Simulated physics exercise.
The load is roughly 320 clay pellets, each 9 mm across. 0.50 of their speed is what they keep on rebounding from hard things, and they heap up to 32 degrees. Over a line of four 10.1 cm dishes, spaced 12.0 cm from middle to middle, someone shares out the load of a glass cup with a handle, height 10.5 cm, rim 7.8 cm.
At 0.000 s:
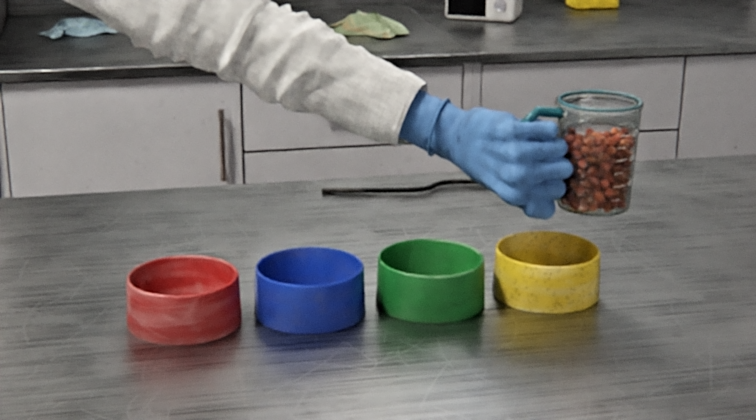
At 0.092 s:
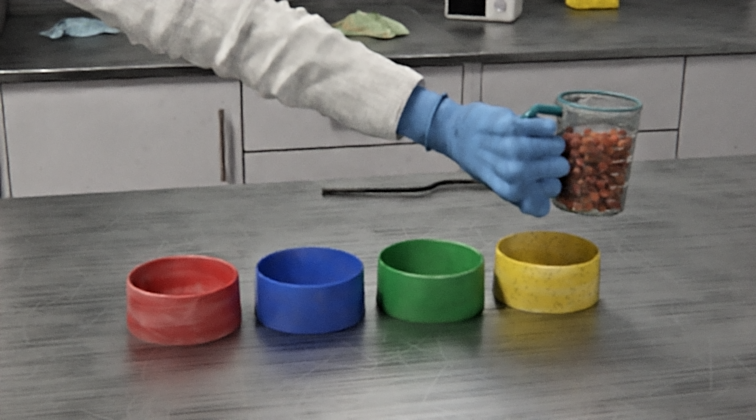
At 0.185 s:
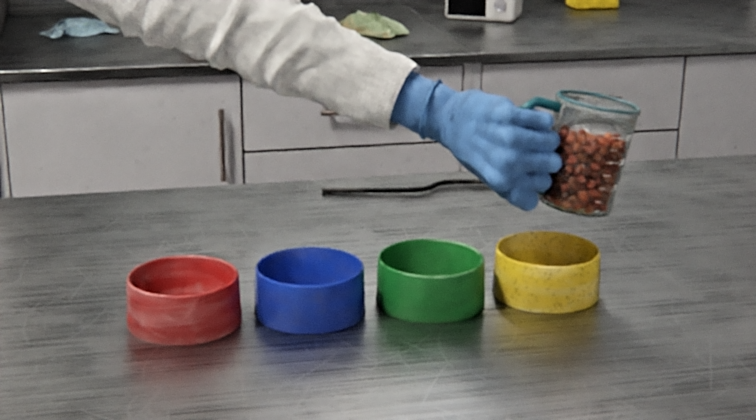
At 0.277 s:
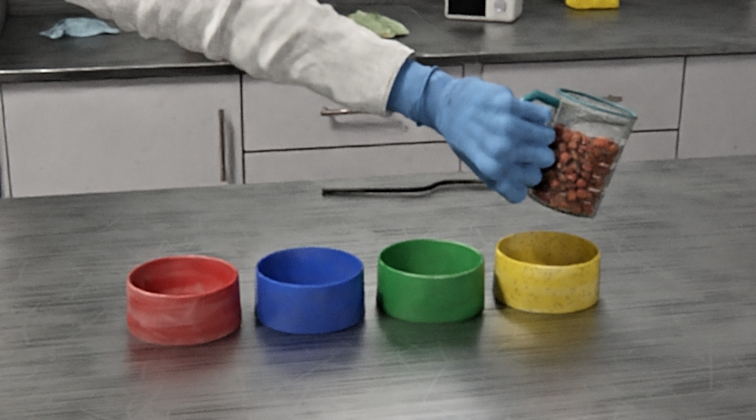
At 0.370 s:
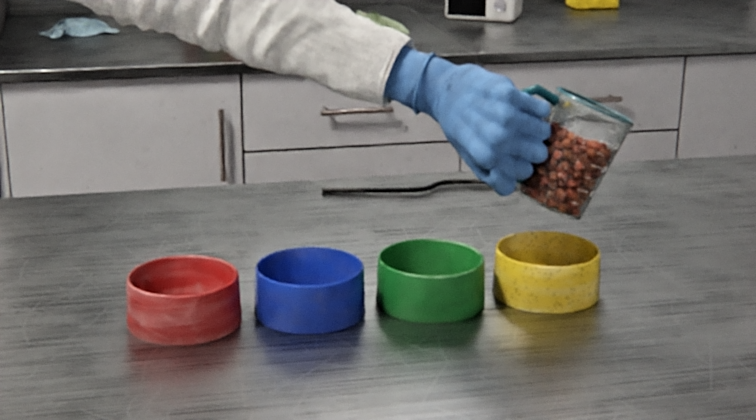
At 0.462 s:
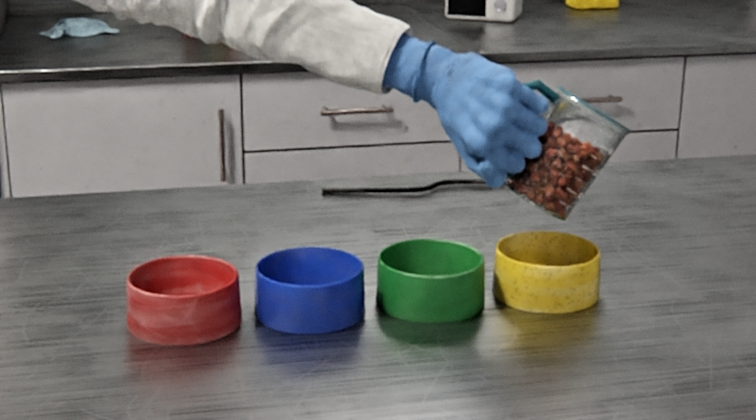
Blue-gloved hand tilting a clear cup of reddish-brown pellets while shifting it slightly left above a row of four coloured dishes.
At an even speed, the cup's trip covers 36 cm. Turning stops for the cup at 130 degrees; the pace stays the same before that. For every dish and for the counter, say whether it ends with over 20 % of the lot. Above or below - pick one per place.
Red: Below; blue: Below; green: Below; yellow: Above; counter: Above.
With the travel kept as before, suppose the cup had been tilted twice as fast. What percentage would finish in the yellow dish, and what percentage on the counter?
Shares: Yellow 90, counter 10.
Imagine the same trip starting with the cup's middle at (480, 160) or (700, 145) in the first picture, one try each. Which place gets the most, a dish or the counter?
Largest amount - try one: Green, try two: Counter.
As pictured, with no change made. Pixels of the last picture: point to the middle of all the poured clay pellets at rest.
Roughly (528, 279).
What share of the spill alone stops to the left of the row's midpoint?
The answer is some 0 per cent.
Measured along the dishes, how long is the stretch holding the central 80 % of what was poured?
Length: Approx. 9 cm.
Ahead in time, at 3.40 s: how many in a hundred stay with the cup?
That would be some 0 per cent.
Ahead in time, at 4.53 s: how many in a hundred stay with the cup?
Somewhere near 0 per cent.
Then, at 2.22 s, tilt 130 degrees; cup holds 0 %, yellow 65 %.
After 3.40 s, tilt 130 degrees; cup holds 0 %, yellow 65 %.
After 4.53 s, tilt 130 degrees; cup holds 0 %, yellow 65 %.
By 4.8 s all is still; red 0 %, blue 0 %, green 5 %, yellow 70 %, counter 30 %.
